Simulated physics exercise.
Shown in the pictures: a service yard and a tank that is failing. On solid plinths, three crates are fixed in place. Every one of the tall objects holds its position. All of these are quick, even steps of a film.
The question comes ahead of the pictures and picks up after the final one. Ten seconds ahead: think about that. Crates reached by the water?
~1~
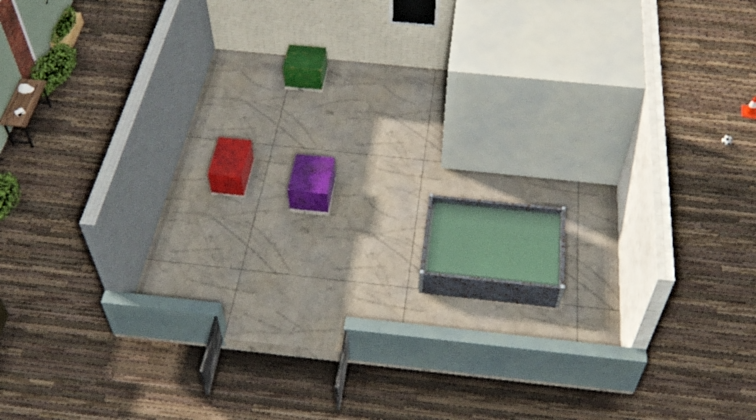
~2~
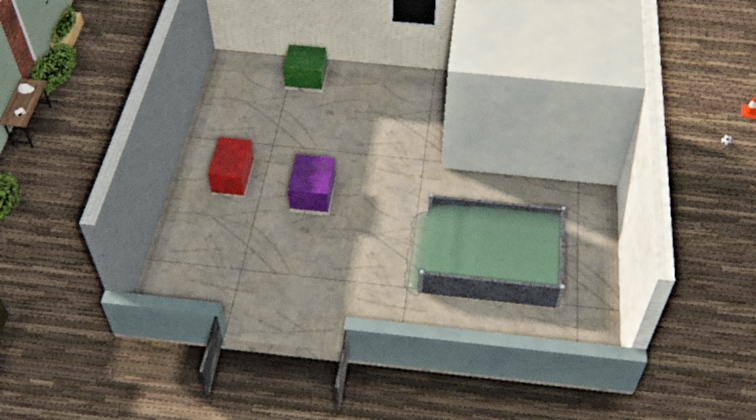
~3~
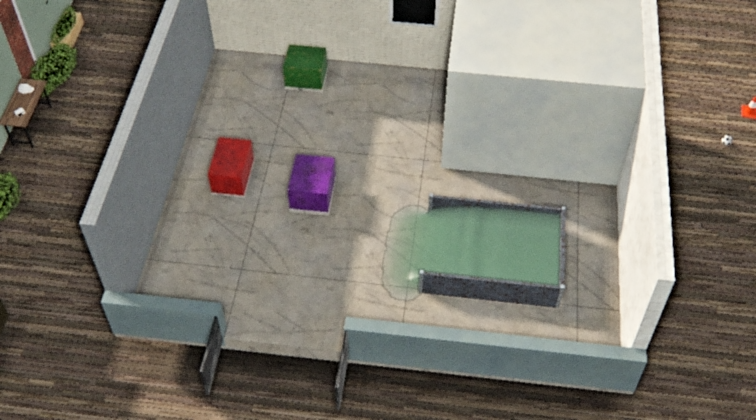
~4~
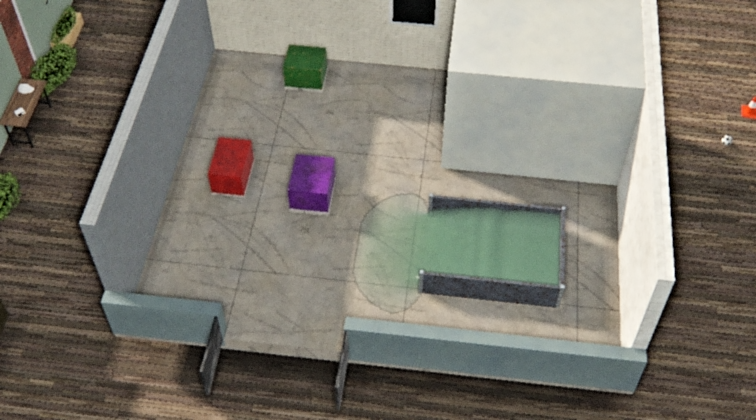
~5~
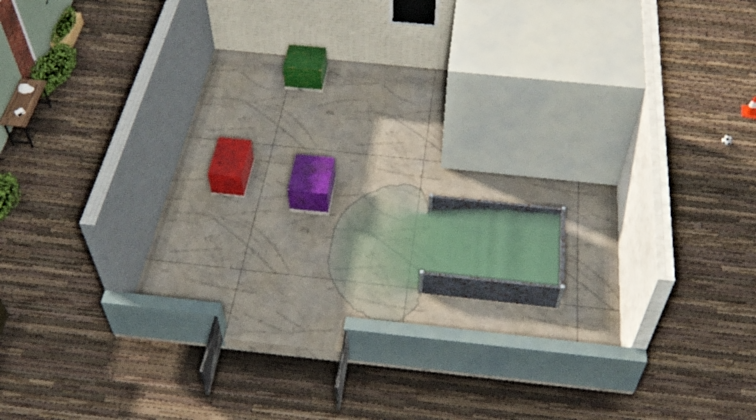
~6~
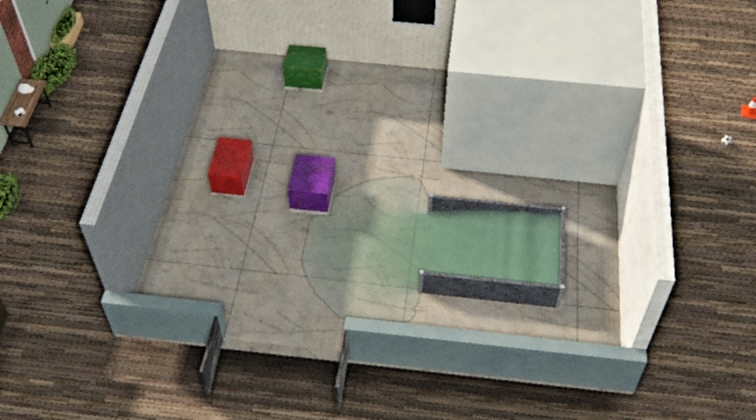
At the end, the green crate is lapped by the water, the purple crate is lapped by the water, the red crate is lapped by the water.
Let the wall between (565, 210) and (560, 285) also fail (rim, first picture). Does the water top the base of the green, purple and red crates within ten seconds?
Result: Green crate is not reached; purple crate is swamped; red crate is swamped.
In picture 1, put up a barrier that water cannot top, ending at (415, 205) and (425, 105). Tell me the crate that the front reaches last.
The green crate is last.
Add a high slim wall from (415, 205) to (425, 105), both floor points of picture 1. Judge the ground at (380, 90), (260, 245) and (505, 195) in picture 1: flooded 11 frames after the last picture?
Outcome by spot, in order - unwatered, watered, unwatered.
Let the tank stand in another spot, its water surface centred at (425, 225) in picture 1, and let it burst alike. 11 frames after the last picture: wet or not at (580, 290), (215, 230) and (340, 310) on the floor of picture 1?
The first spot is not reached, the second inundated, and the third not reached.
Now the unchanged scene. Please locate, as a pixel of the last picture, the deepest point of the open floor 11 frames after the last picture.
That spot is close to (337, 212).
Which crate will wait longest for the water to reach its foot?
The crate marked green comes last.
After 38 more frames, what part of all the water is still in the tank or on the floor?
About 86 per cent.
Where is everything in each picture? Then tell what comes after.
In the first picture, still water in the water tank at (494, 243).
In the second picture, the front is at (414, 291), out from the gap at (427, 248).
In the third picture, water pours out at (427, 249) and has run to (396, 294).
In the fourth picture, the front is at (366, 291), out from the gap at (427, 249).
In the fifth picture, water pours out at (427, 249) and has run to (335, 273).
In the sixth picture, water pours out at (427, 249) and has run to (308, 259).
A moment on, water covers 25 % of the floor; the green crate not reached, the purple crate water round its plinth, the red crate water round its plinth.
Next, water covers 40 % of the floor; the green crate not reached, the purple crate water round its plinth, the red crate water round its plinth.
Then, water covers 55 % of the floor; the green crate water round its plinth, the purple crate water round its plinth, the red crate water round its plinth.
Later, water covers 70 % of the floor; the green crate water round its plinth, the purple crate water round its plinth, the red crate water round its plinth.
In the end, water covers 80 % of the floor; the green crate was topped, the purple crate was topped, the red crate was topped.
